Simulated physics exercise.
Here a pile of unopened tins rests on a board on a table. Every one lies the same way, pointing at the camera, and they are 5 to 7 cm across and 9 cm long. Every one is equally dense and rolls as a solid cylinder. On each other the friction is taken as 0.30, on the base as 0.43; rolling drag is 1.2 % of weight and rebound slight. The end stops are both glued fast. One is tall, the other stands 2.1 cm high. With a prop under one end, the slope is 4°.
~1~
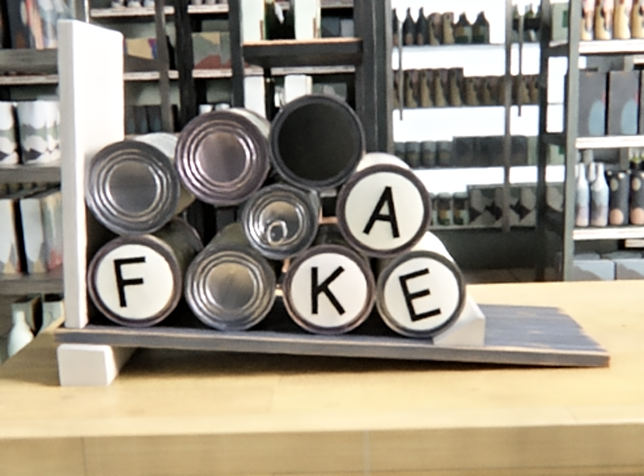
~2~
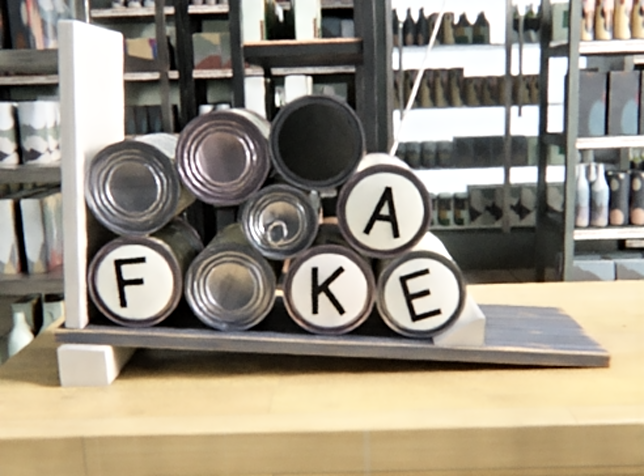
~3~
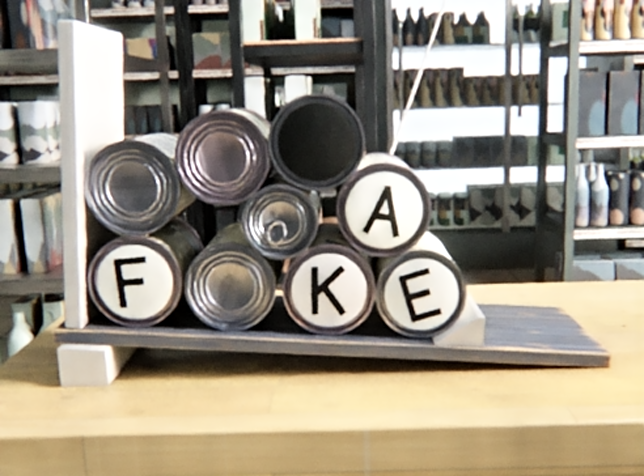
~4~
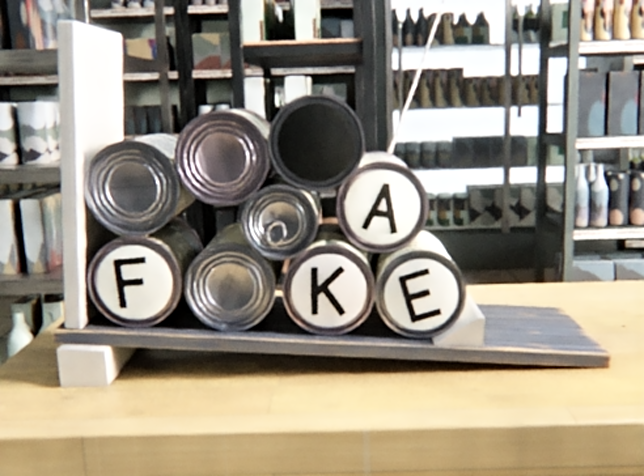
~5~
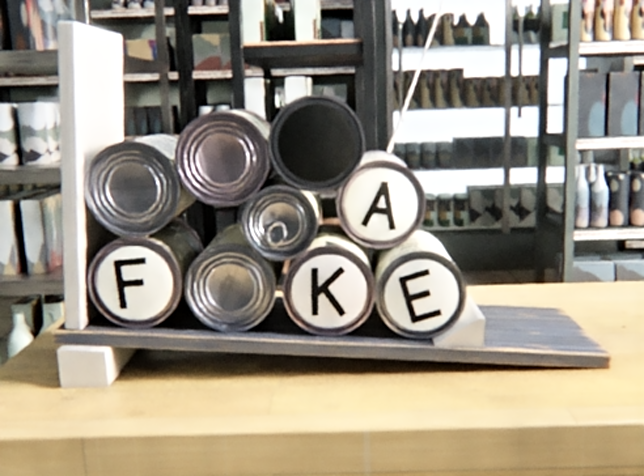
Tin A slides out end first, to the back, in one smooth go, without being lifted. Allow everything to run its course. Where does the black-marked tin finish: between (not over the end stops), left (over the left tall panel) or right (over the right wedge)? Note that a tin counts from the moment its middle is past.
For the black-marked tin it is right.
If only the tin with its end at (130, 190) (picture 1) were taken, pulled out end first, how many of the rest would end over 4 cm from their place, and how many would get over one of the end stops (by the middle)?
Then 1 shift and 0 get out.
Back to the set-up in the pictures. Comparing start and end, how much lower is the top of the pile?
Roughly 1 cm.
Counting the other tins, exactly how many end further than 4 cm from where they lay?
The number is exactly 1.
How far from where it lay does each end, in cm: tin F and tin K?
Tin F: 0, tin K: 0.
Another 0.25 s on from the last picture, 0 now displaced over 4 cm; not one over the end stops; black 0.9 cm right and 0.7 cm down.
Another 0.39 s on from the last picture, 1 now displaced over 4 cm; not one over the end stops; black 6 cm right and 4.4 cm down.
Another 0.60 s on from the last picture, 1 now displaced over 4 cm; 1 over the right wedge; black 15 cm right and 11 cm down.
Another 0.94 s on from the last picture, 1 now displaced over 4 cm; 1 over the right wedge; black 35 cm right and 14 cm down.
All still, 1.2 s past the final picture, 1 moved over 4 cm; 1 over the right wedge; black fallen off to the right; top of the pile 19 cm high, from 20 cm.
